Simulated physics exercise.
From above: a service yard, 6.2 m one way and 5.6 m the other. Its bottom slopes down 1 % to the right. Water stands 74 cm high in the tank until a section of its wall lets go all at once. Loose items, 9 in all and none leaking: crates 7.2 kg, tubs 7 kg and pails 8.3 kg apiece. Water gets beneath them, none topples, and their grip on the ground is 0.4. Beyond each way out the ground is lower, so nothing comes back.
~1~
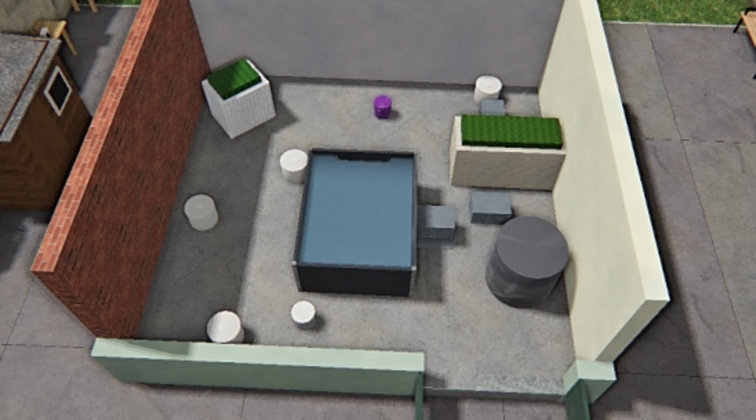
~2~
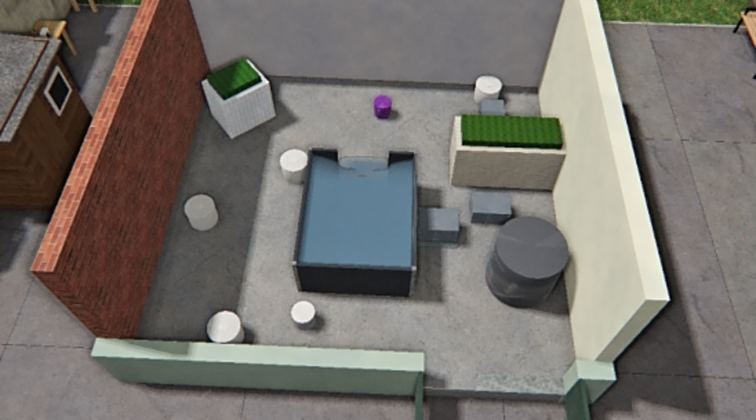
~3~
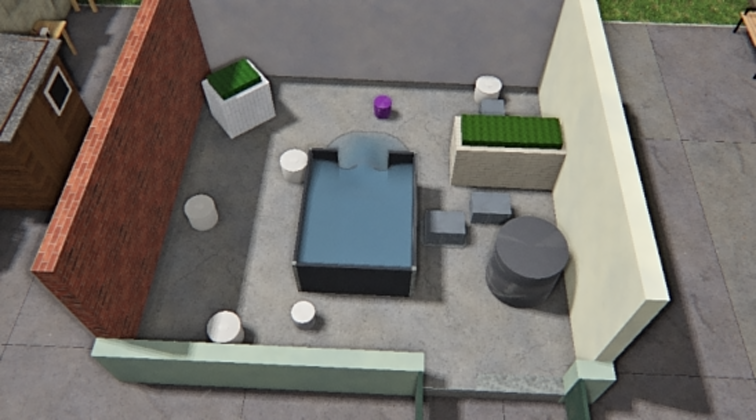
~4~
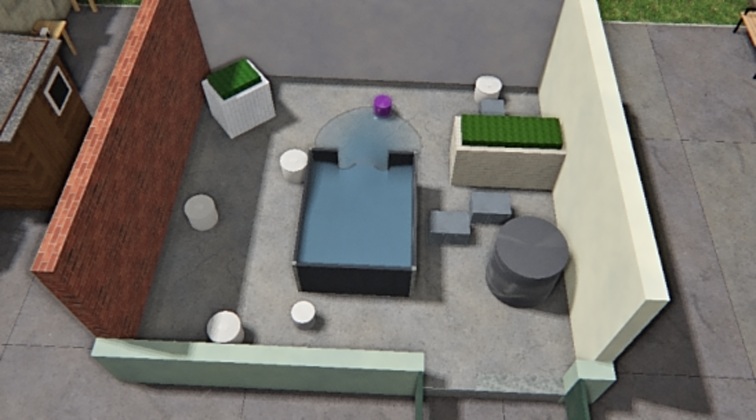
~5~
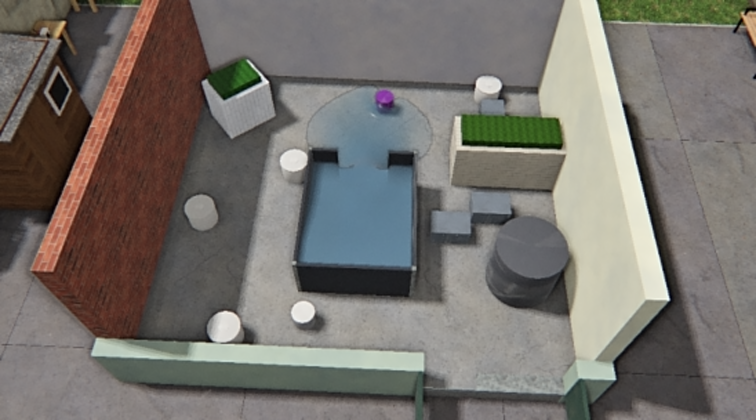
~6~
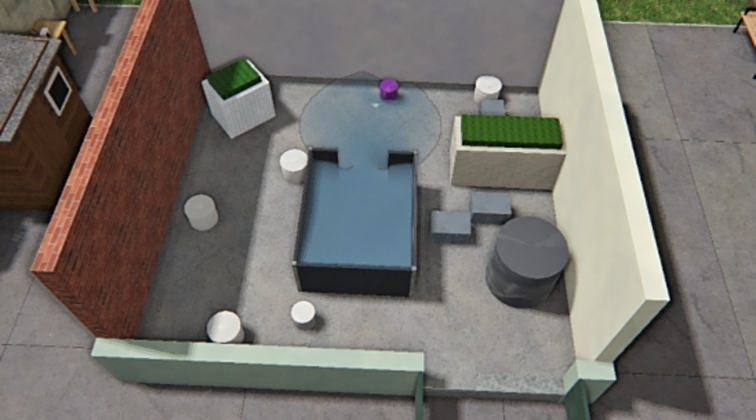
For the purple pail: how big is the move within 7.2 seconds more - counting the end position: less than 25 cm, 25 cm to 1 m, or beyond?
Purple pail is nudged along.
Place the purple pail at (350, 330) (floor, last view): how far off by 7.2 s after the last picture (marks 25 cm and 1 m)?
It holds its place.
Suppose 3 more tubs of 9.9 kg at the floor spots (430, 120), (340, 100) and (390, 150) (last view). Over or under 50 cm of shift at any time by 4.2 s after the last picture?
In turn: More, more, more.
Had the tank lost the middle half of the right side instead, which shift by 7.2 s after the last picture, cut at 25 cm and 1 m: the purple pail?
Then the purple pail holds its place.
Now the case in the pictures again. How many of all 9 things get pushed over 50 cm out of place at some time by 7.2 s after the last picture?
That makes 6.
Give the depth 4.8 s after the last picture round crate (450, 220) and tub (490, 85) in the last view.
About 2 and 10 cm.
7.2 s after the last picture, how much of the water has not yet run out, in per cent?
Some 100 per cent remains.
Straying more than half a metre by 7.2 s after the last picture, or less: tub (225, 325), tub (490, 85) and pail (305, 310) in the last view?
In that order: Short of it, more, under.
Then, 0.9 s after the last picture the purple pail is near (426, 79), 0.9 m from its start, afloat; 0 of 9 are out; 1 afloat.
Then, 2.8 s after the last picture the purple pail is near (491, 116), 1.9 m from its start, afloat; 0 of 9 are out; 3 afloat.
Then, 4.8 s after the last picture the purple pail is near (398, 104), 0.3 m from its start, afloat; 0 of 9 are out; 3 afloat.
Then, 7.2 s after the last picture the purple pail is near (374, 85), 0.4 m from its start, afloat; 0 of 9 are out; 6 afloat.
